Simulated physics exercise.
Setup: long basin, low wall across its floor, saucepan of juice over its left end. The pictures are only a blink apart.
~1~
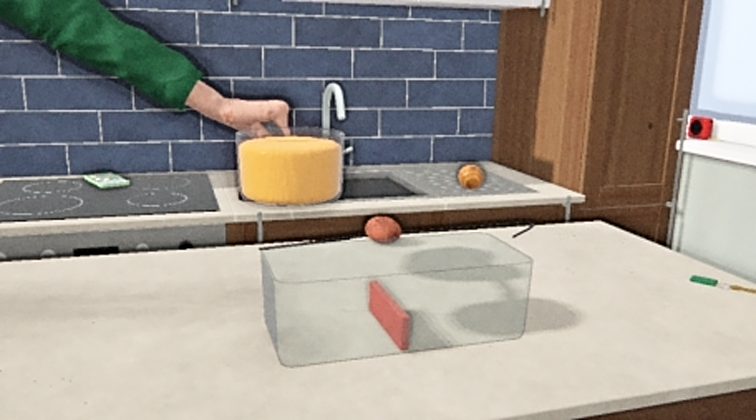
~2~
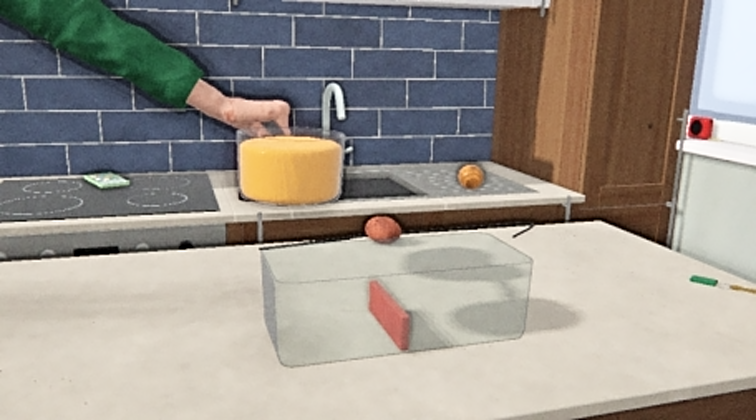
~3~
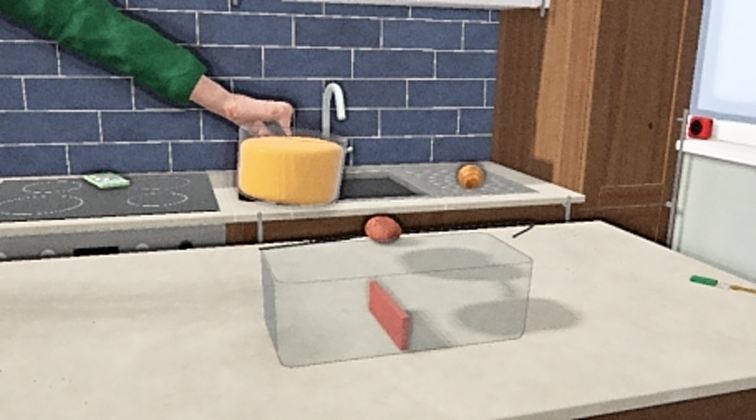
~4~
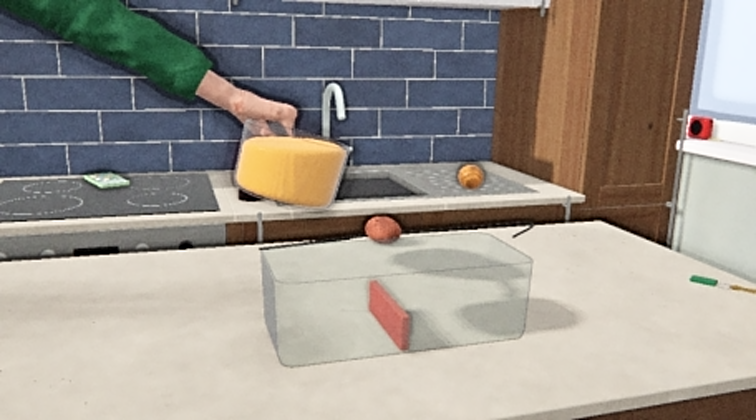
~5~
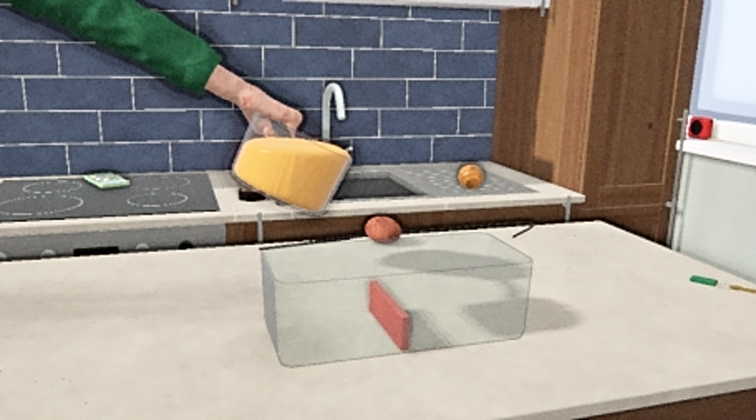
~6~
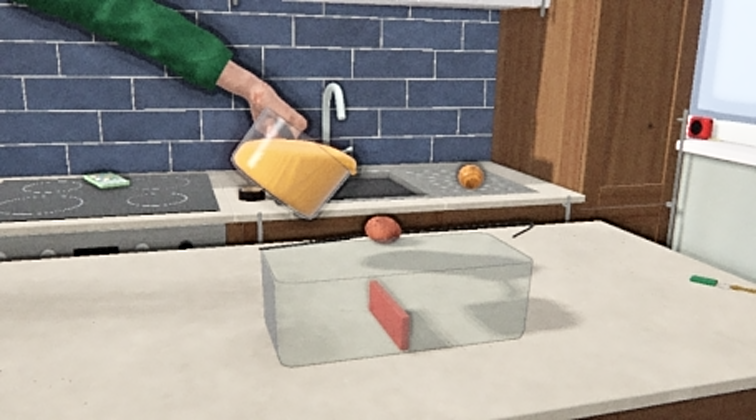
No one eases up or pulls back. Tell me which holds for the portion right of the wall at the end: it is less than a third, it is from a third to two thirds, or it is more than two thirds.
It is less than a third.
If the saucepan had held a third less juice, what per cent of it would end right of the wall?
5 per cent.
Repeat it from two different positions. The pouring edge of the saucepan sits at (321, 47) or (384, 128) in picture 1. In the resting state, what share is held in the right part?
Roughly 25 per cent, then roughly 85 per cent.
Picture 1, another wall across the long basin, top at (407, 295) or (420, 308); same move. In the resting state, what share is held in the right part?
Roughly 10 per cent, and 25 per cent.
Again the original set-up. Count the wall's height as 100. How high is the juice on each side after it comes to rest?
Near 50 in a hundred to the left, 20 to the right.
A moment on, the saucepan is tipped right over and 25 per cent is still to pour, 23 is left of the wall and 13 right of it.
Next, the saucepan is tipped right over and 4 per cent is still to pour, 69 is left of the wall and 20 right of it.
Then the saucepan is tipped right over and 0 per cent is still to pour, 67 is left of the wall and 23 right of it.
Later the saucepan is tipped right over and 0 per cent is still to pour, 72 is left of the wall and 25 right of it.
Finally, 72 per cent lies left of the wall, 25 right of it and 3 outside.
